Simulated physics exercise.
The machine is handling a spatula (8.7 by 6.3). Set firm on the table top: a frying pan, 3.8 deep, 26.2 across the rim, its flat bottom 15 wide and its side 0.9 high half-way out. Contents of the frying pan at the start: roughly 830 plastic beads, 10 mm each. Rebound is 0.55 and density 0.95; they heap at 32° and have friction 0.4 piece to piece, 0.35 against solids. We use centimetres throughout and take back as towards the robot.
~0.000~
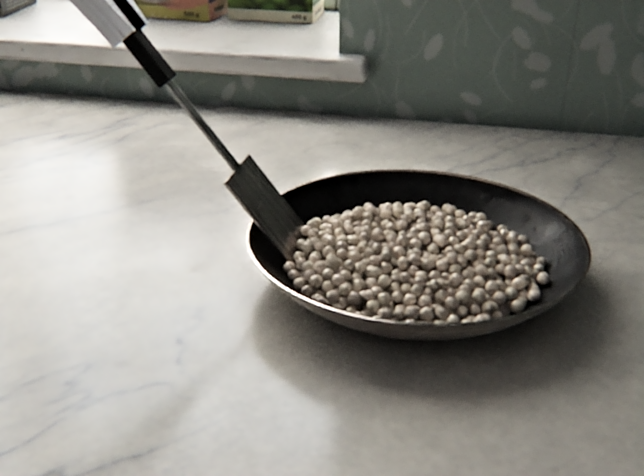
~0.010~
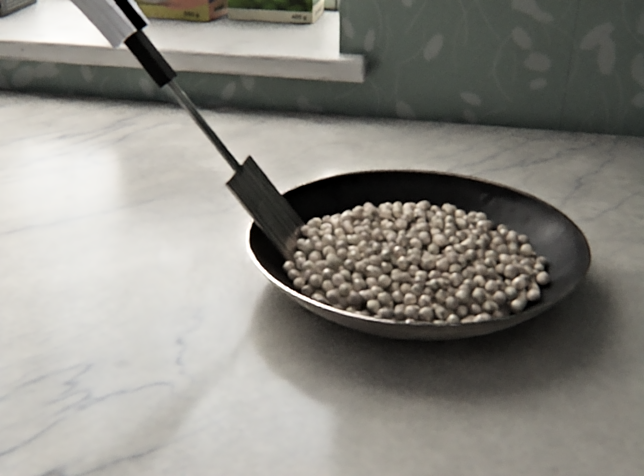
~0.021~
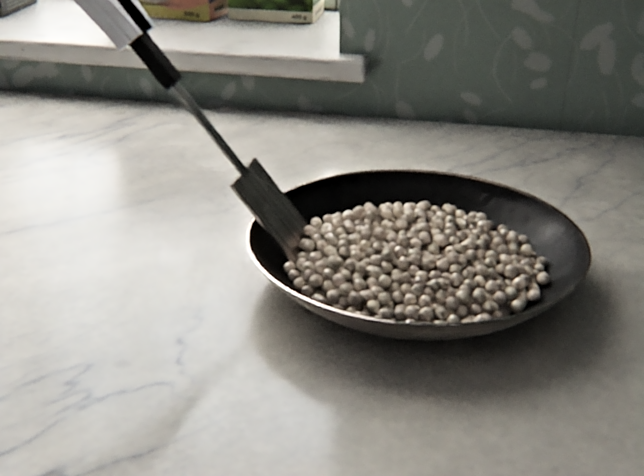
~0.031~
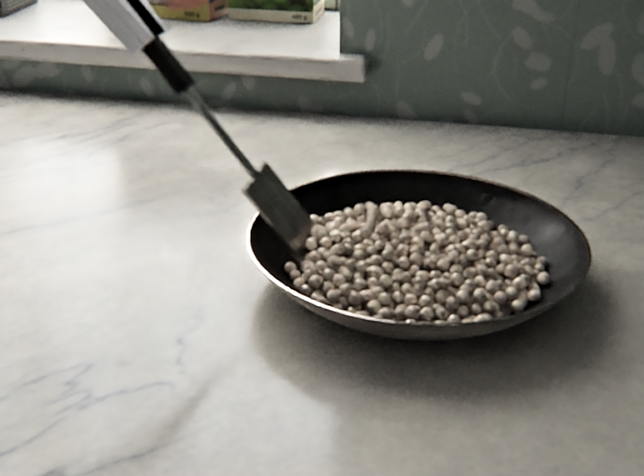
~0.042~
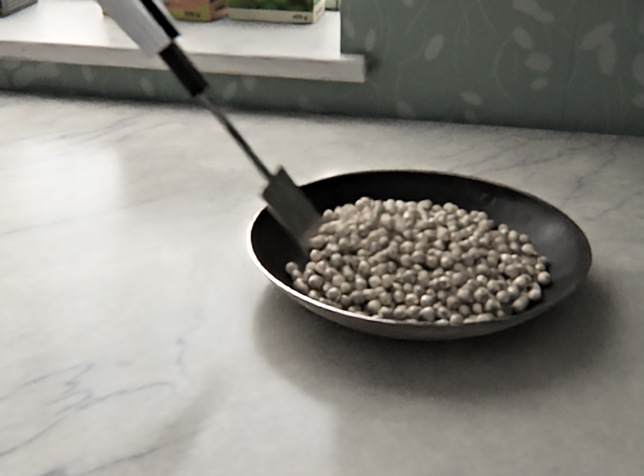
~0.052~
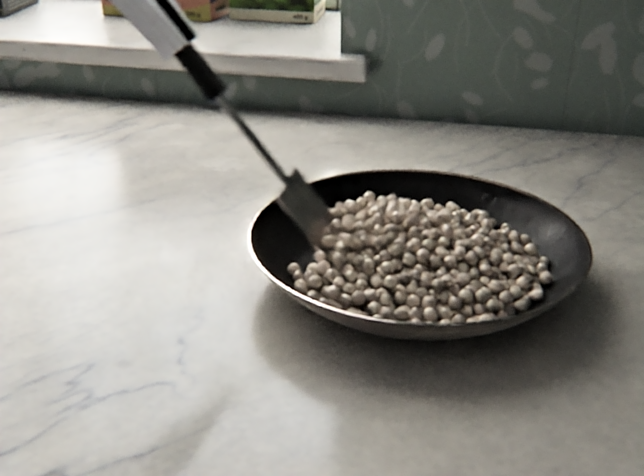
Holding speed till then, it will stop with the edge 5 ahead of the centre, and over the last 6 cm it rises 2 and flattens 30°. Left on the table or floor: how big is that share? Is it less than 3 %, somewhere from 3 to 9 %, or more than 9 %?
It is from 3 to 9 %.
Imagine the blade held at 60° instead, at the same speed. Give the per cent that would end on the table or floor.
It would come to roughly 5 percent.
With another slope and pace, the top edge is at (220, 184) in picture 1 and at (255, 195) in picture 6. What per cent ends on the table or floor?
Some 0 percent ends up on the table or floor.
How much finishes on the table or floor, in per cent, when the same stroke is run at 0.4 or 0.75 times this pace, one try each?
0 and 0 %.
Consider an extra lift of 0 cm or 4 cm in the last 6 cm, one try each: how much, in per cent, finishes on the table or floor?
First try about 0 %, second try about 10 %.
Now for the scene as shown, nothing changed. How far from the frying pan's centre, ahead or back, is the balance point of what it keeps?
Roughly 3.5 centimetres ahead.
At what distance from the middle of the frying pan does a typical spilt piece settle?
I reckon close to 30 centimetres.
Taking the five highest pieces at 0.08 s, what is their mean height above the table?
Around 6 cm above the table.
After 0.08 s, sloping 52°, highest piece 6 above the table; 828 in the frying pan.
After 0.10 s, sloping 42°, highest piece 7 above the table; 828 in the frying pan.
After 0.32 s, sloping 22°, highest piece 6 above the table; 797 in the frying pan, 26 on the table or floor, 5 on the blade or in flight.
After 1.37 s, sloping 22°, highest piece 5 above the table; 791 in the frying pan, 37 on the table or floor.
At rest, 791 in the frying pan, 37 on the table or floor. That is 4 % on the table or floor.
